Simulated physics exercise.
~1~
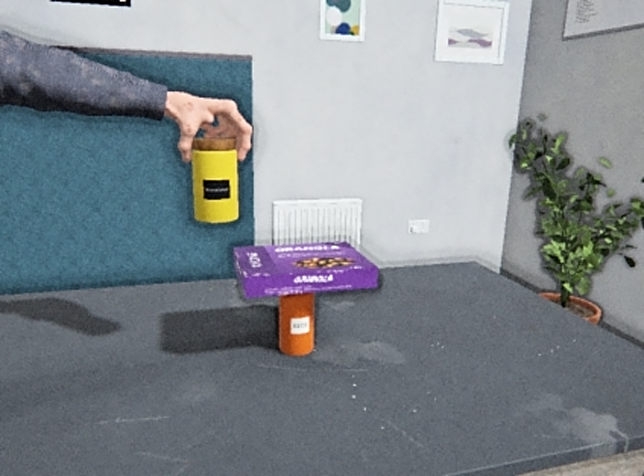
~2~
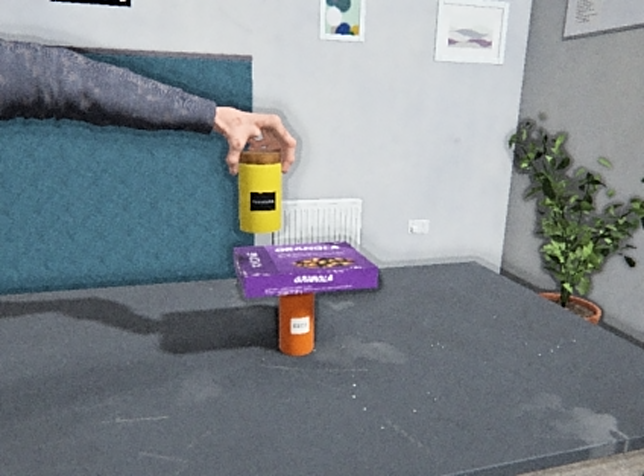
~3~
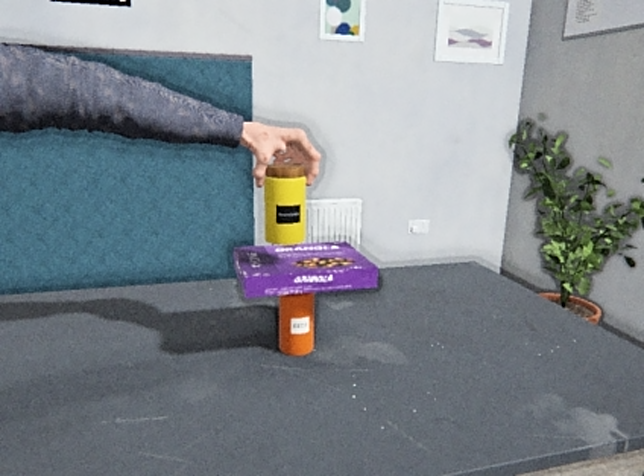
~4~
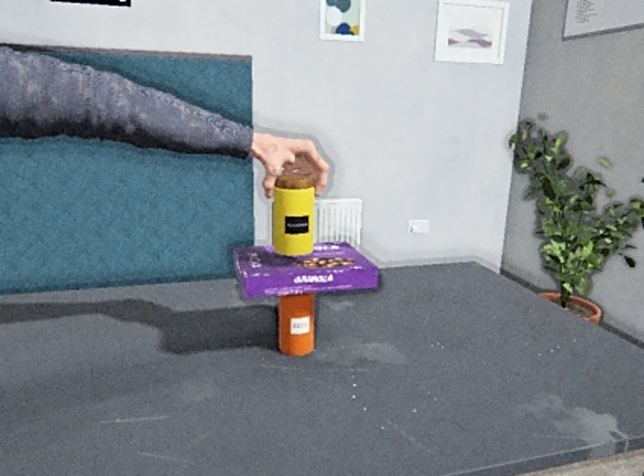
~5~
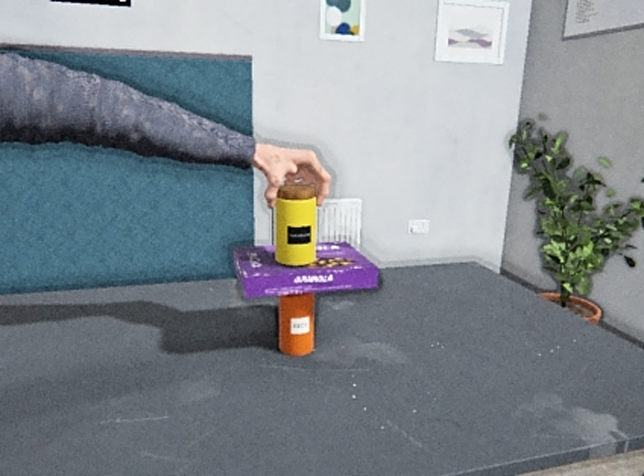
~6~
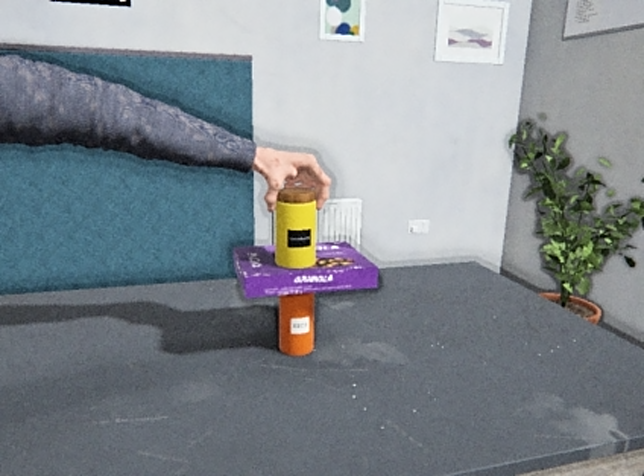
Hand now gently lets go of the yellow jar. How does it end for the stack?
Will stay.
Then, 0.10 s past the last view, nothing moves.
Then, 0.40 s past the last view, yellow jar resting near (296, 228).
Finally, all 3 still in place. Final places as the last picture's camera would see them, yellow jar near (296, 228). The stack holds.
